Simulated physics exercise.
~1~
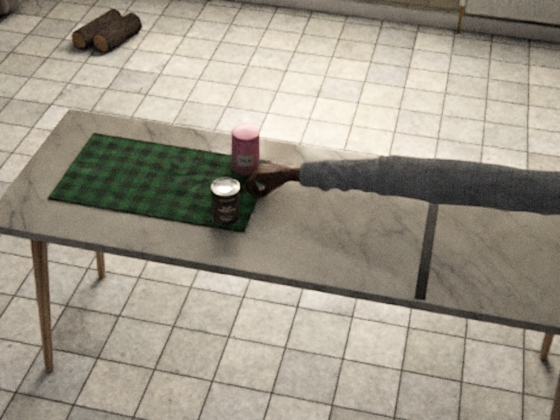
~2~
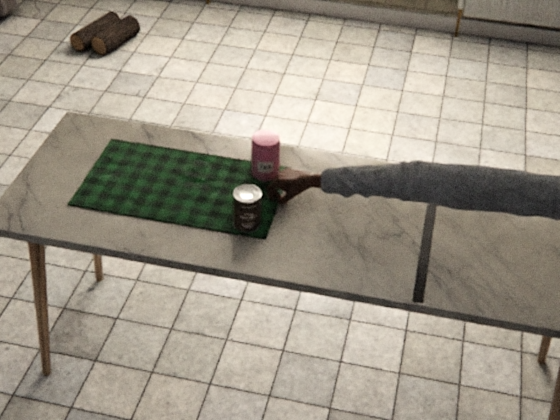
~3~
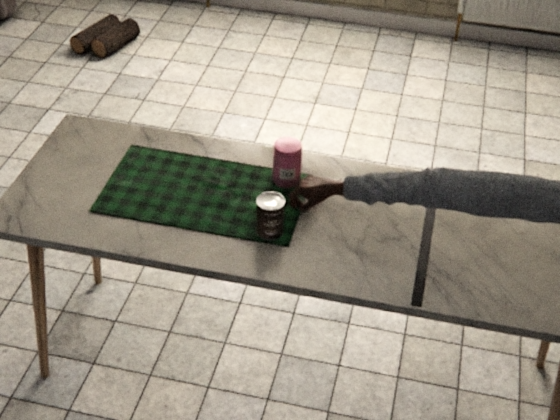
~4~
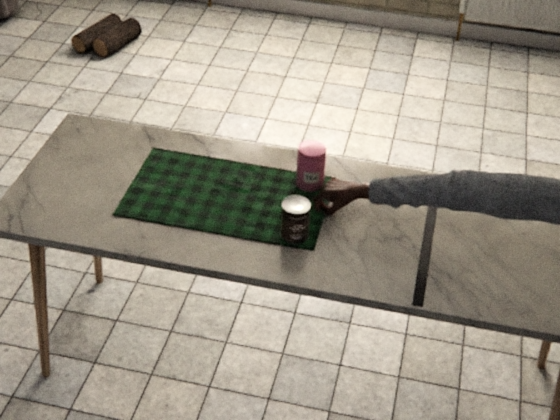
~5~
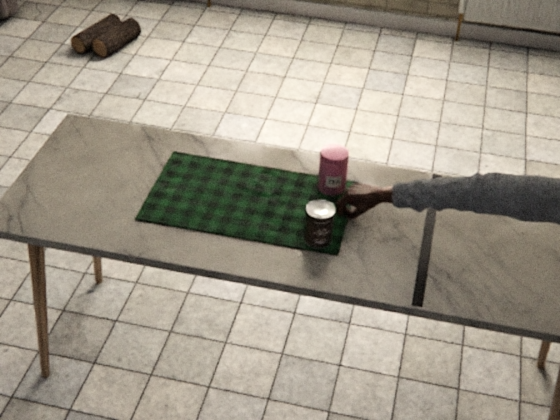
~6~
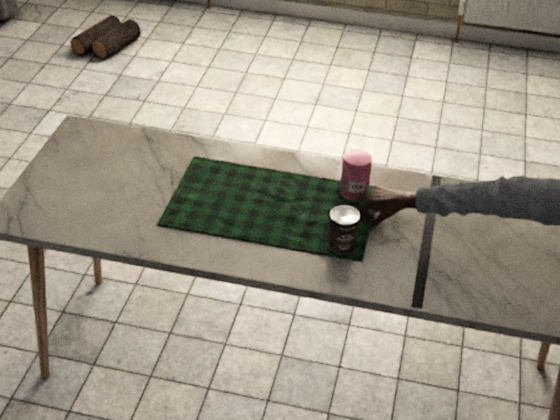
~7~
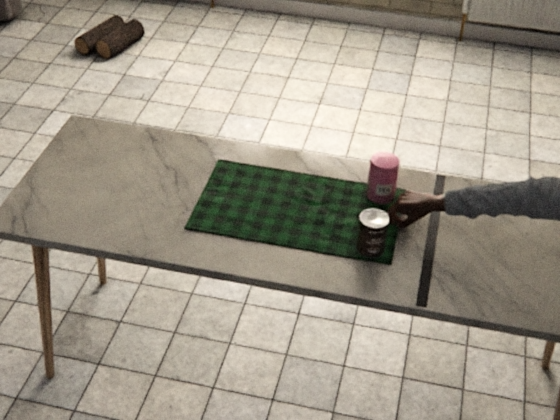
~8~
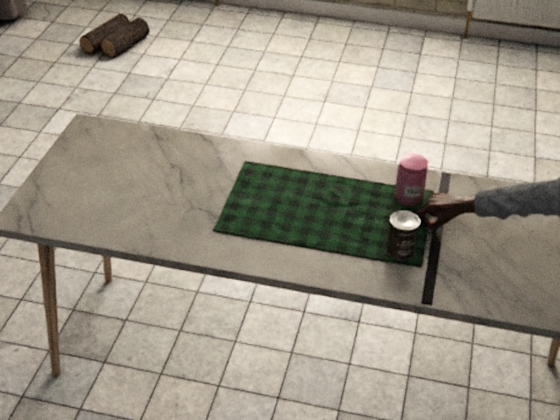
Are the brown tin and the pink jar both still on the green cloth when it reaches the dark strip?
Yes, the brown tin keeps its place and the pink jar also stays on the cloth, with both standing upright at the end.
